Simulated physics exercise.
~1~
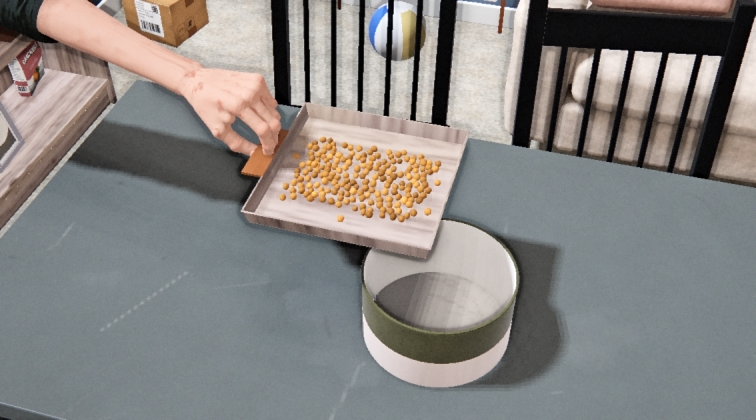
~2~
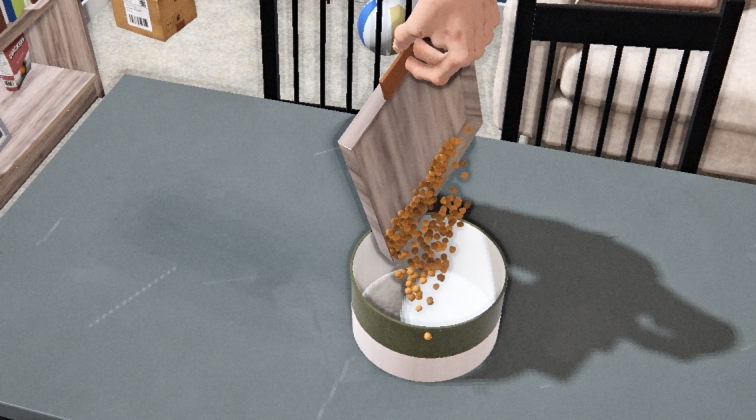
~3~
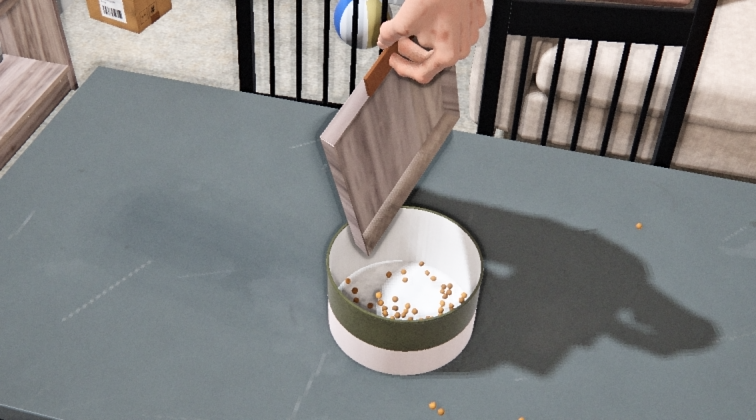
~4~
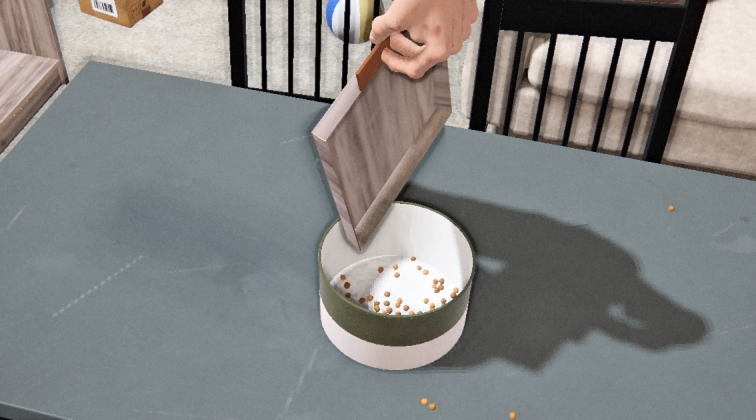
We see a hand tip a shallow wooden tray of roasted chickpeas steeply over a round green and white pot on a gray table, pouring them in until the tray is empty; chickpeas rest inside the pot, while a few lie scattered on the table.
